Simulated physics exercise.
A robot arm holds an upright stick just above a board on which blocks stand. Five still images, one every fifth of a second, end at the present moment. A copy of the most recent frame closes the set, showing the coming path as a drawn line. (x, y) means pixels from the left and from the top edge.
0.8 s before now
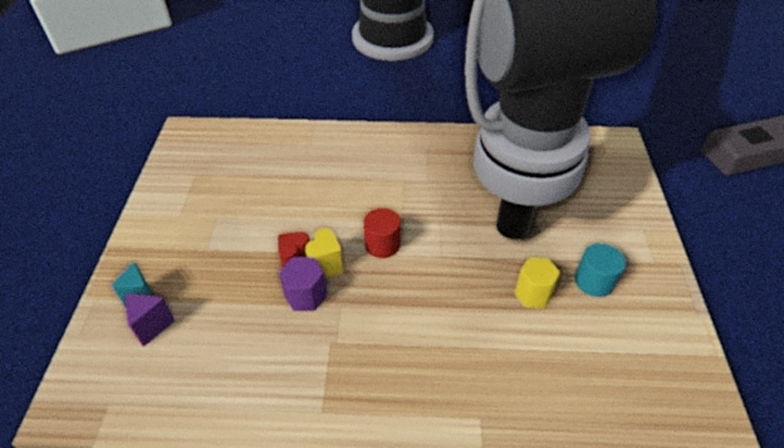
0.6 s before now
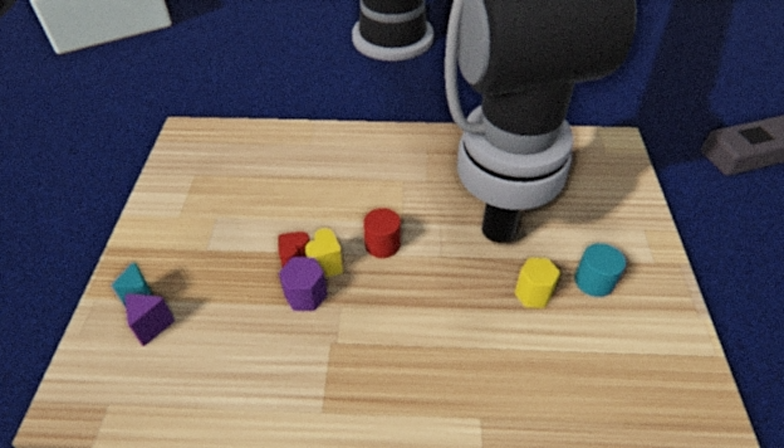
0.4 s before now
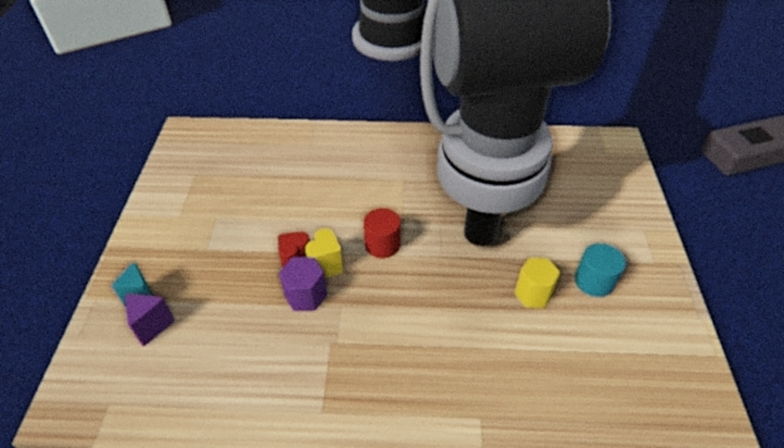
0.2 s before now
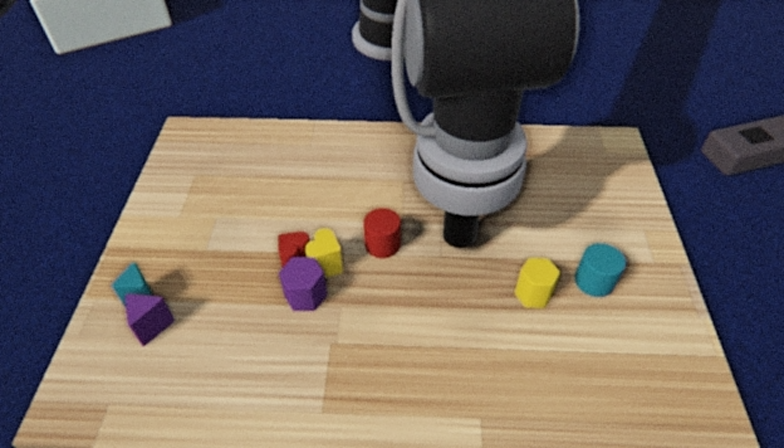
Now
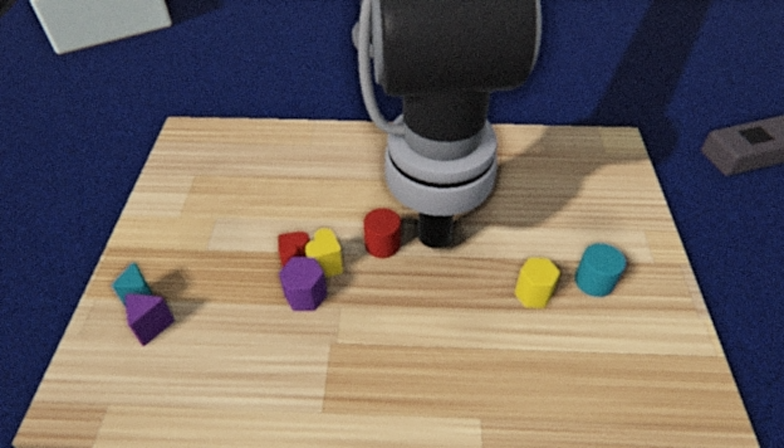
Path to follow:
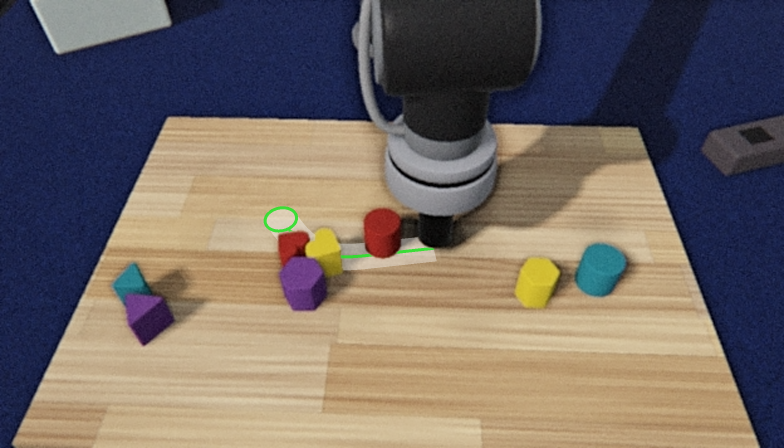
We see a robot arm holding an upright black stick above a wooden board with scattered coloured blocks; the arm moves the stick steadily left, away from the yellow and teal blocks and close to the red disc, while every block stays still.
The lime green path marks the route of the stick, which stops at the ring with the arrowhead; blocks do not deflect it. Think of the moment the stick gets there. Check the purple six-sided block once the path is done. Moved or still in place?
That block stays.
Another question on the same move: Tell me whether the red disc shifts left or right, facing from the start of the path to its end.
Over to the right.
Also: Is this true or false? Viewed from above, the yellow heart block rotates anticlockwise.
The claim holds.
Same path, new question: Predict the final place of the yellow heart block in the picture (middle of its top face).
Around pixel (283, 242).
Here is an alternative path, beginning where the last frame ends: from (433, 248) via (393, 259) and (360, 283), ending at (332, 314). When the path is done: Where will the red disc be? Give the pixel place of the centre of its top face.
The point I'd pick in the picture is (357, 221).
Path on the board, from (433, 248) over (374, 255) and (316, 251) to (281, 219).
On the path given first. One third of the way, stick at (373, 243); red disc at (344, 216).
Two thirds of the way, stick at (313, 239); red heart block at (259, 246), turned 20° anticlockwise; yellow heart block at (286, 243), turned 15° anticlockwise; red disc at (309, 201).
At the end, stick at (278, 207); red heart block at (256, 247), turned 30° anticlockwise; purple six-sided block in place; yellow heart block at (283, 242), turned 25° anticlockwise; red disc at (300, 176).
